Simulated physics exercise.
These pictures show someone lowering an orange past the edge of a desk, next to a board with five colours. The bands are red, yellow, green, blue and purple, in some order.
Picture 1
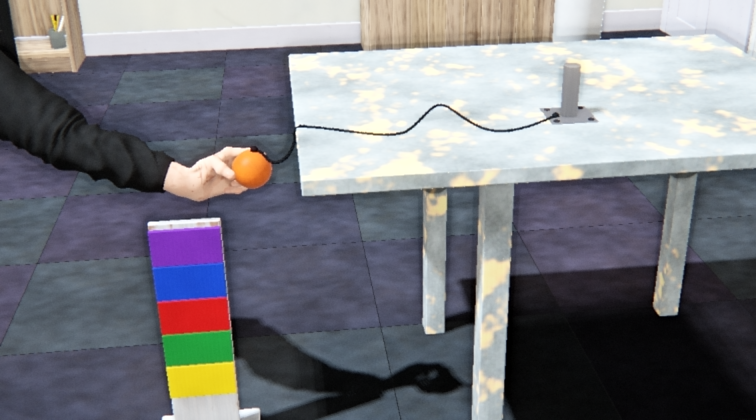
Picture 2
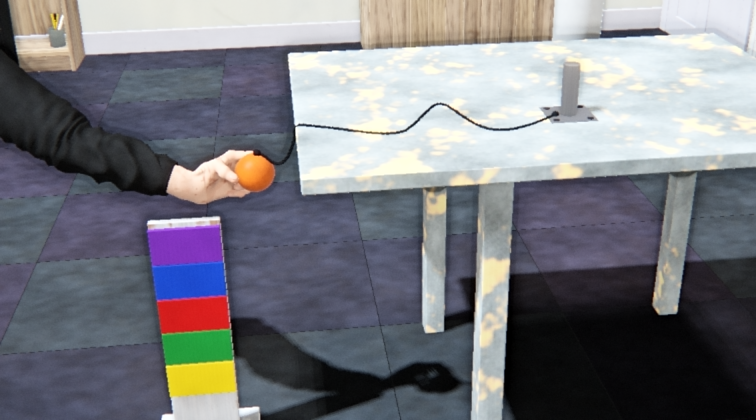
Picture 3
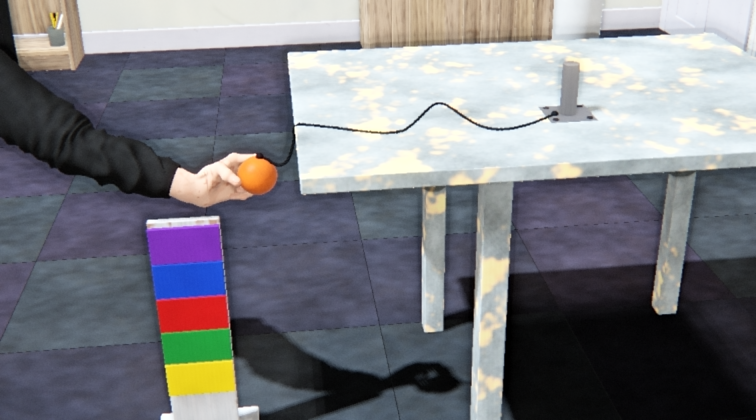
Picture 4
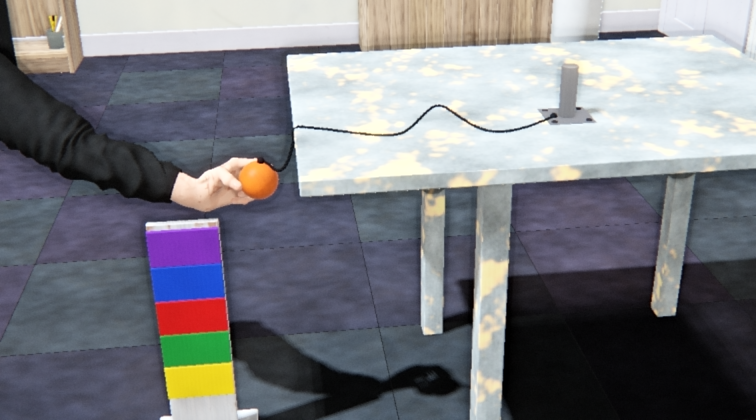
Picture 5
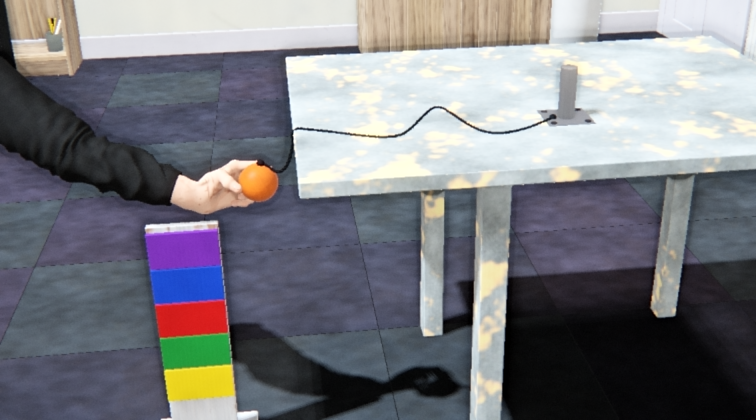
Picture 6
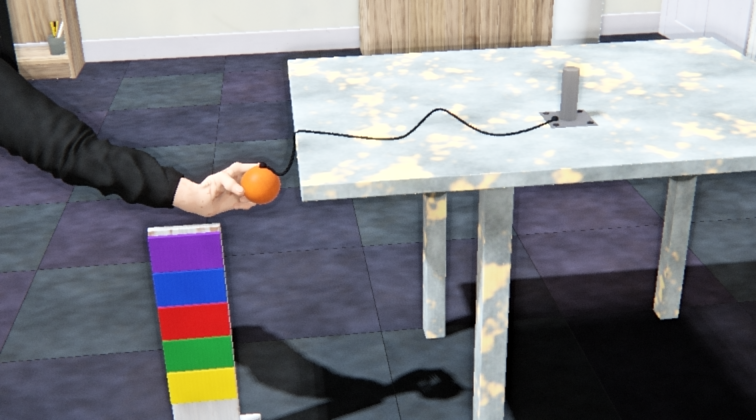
The video shows a hand in a black sleeve holding an orange ball tied to a dark cord that runs across a mottled table to a metal post, beside a colour-banded board; the hand and ball shift very slightly downward.
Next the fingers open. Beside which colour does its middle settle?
Its middle rests at the red band.
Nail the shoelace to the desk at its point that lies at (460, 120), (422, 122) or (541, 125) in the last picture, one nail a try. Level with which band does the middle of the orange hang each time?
One after the other, blue; purple; red.
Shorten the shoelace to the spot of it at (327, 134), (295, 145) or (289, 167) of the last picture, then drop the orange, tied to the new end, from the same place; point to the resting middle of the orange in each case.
About (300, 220), (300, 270) and (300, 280).
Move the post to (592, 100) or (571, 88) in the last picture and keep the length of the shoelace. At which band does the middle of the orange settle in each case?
It would be blue; blue.
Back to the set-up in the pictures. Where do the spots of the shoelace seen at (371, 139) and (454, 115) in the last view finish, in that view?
The first at (297, 176), the second at (407, 129).
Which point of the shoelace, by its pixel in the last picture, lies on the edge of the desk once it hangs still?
That spot is around (404, 137).
A little later, orange near (275, 315); level with red.
Next, orange near (333, 308); level with red.
Later still, orange near (294, 326); level with red.
When it is over, orange near (305, 327); level with red. The red one.
